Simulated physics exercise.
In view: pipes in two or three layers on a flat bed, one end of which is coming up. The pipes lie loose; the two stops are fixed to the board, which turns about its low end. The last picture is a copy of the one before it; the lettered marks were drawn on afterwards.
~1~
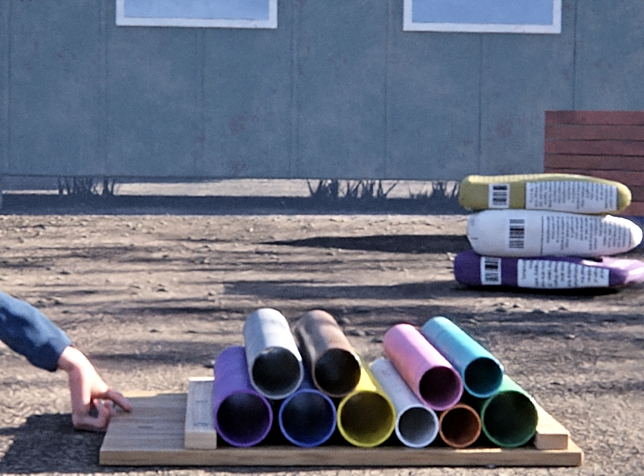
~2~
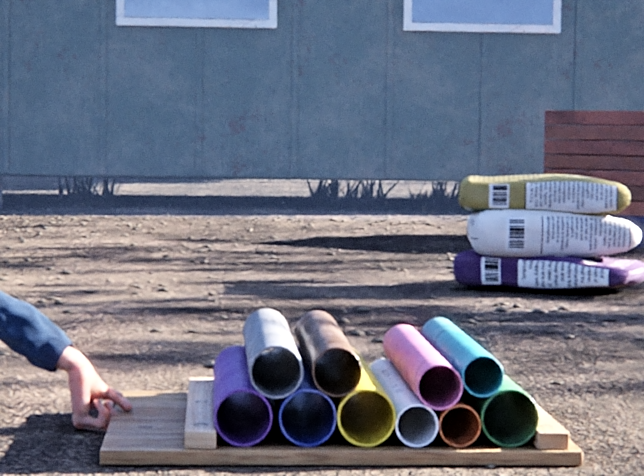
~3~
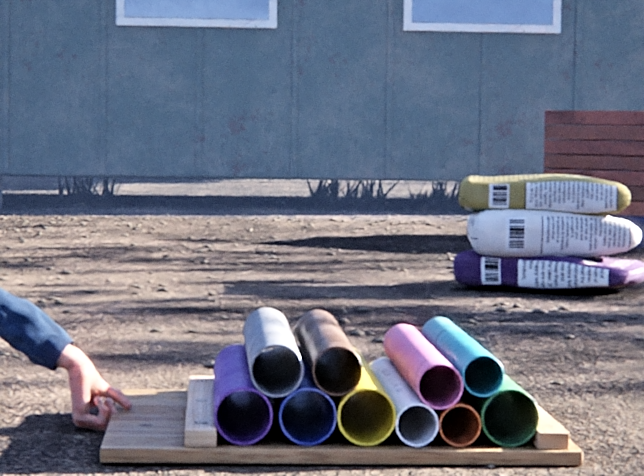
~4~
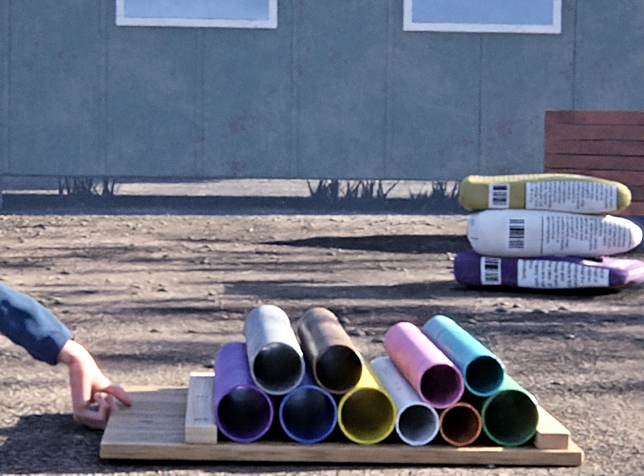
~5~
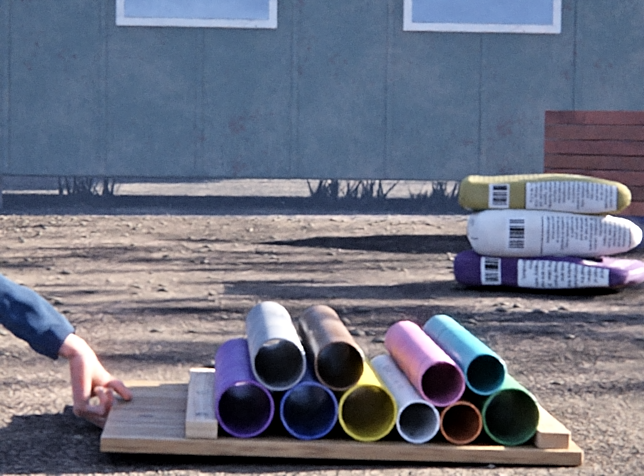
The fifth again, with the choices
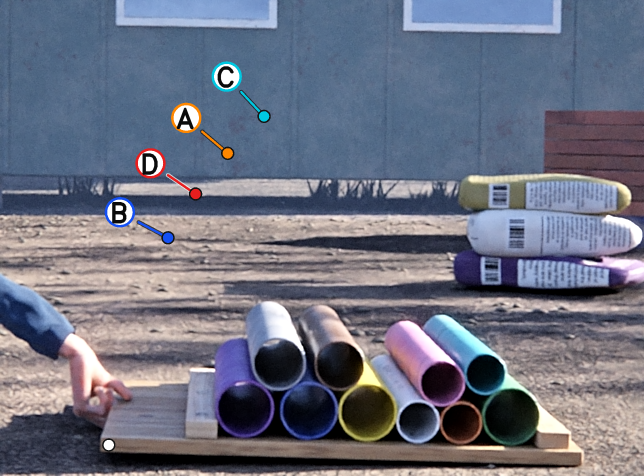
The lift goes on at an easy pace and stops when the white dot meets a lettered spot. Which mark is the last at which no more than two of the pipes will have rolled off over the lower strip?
At most to B.
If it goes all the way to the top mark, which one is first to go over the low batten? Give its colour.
First is the turquoise one.
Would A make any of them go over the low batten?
Yes, at A.
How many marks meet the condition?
One of the four.
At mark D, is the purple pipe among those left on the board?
The purple pipe: Yes.
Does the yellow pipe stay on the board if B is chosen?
Yes, with B.
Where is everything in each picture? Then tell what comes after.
Board (331, 417); purple pipe (243, 417); blue pipe (308, 418), in the first frame.
Blue pipe (308, 418); yellow pipe (366, 417), in the second frame.
Board (331, 416); purple pipe (243, 416); grey pipe (276, 370); green pipe (510, 418), in the third frame.
Board (331, 414); purple pipe (244, 413); blue pipe (308, 414), in the fourth frame.
Board (331, 411); purple pipe (245, 408); blue pipe (309, 410), in the fifth frame.
On the marked copy, A at (228, 153); B at (168, 238); C at (264, 117); D at (196, 194); the white dot at (109, 445).
Taking B. A third of the way, board at 16°.
Two thirds of the way, board at 28°.
When it is over, board at 28°, none over the low batten.
As for the rest, A six over the low batten; C six over the low batten; D four over the low batten (pink, grey, brown, turquoise).
